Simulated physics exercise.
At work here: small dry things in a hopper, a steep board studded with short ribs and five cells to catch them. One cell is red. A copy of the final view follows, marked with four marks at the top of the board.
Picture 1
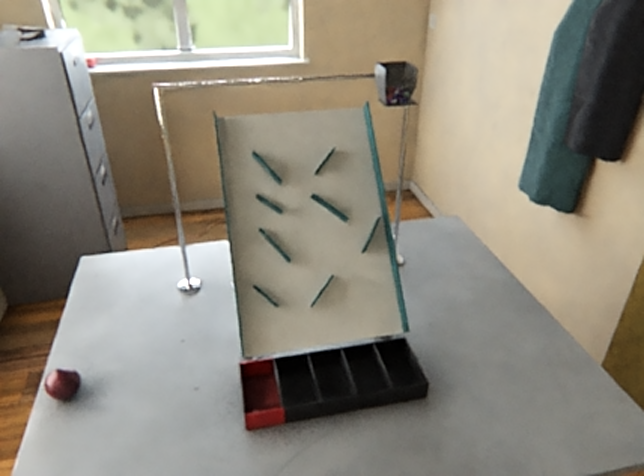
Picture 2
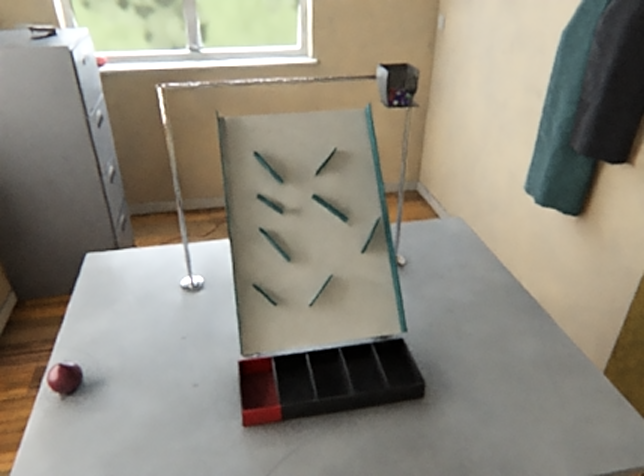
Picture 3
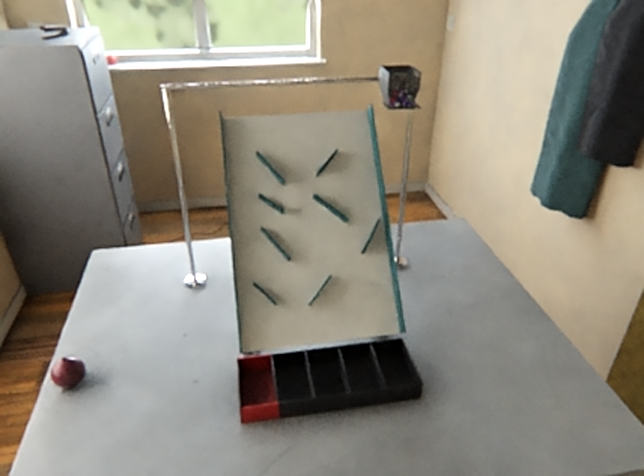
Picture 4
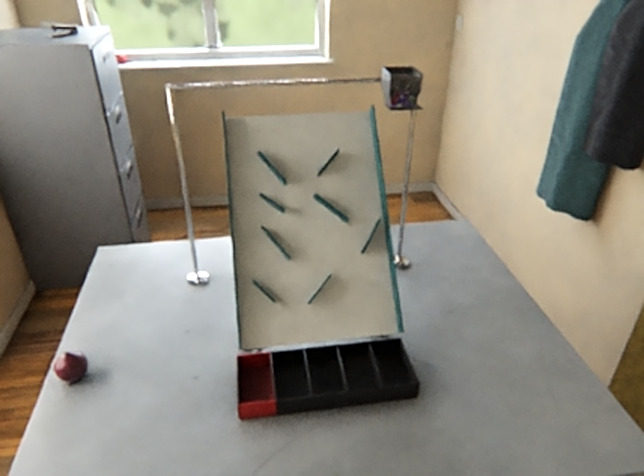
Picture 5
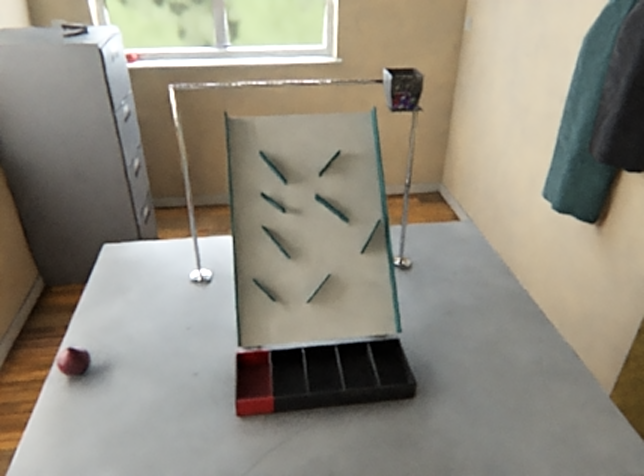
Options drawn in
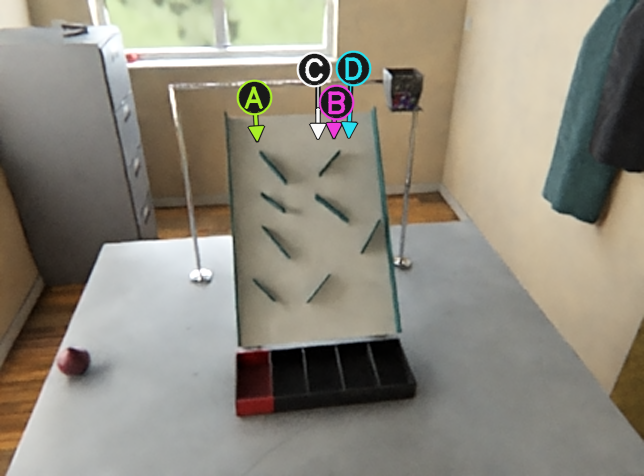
A tilted pale board with short green ribs stands on a grey table in a room with beige walls, seen from slightly above and in front, below a window. A dark hopper hangs at the upper right on a metal frame, five cells, the leftmost red, sit below, and a dark red ball lies left. The camera drifts slightly while everything in view stays still.
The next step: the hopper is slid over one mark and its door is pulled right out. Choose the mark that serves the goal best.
Use mark A.
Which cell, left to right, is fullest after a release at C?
It is the second one.
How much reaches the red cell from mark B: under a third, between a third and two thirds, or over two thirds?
Mark B gives under a third.
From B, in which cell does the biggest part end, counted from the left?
The second.
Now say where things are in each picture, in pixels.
Hopper near (394, 95), jelly beans, door shut, in the first picture.
Ribs (255, 151) to (283, 182), (317, 172) to (336, 148), (258, 194) to (283, 211), in the second picture.
Ribs (314, 194) to (349, 220), (261, 227) to (290, 260), (364, 252) to (381, 218), in the third picture.
Ribs (254, 281) to (276, 302), (309, 303) to (331, 274), in the fourth picture.
Red cell near (255, 406), number 1 of 5 from the left, in the fifth picture.
On the marked copy, mark A meets the board at (256, 135); mark B meets the board at (333, 132); mark C meets the board at (317, 133); mark D meets the board at (349, 132).
Choosing A, close to a third in the red cell, close to half in other cells, a small share outside the box.
Choosing B, a small share in the red cell, the bulk in other cells, a small share outside the box.
Choosing C, a small share in the red cell, the bulk in other cells, a small share outside the box.
Choosing D, only a few in the red cell, the bulk in other cells, a small share outside the box.
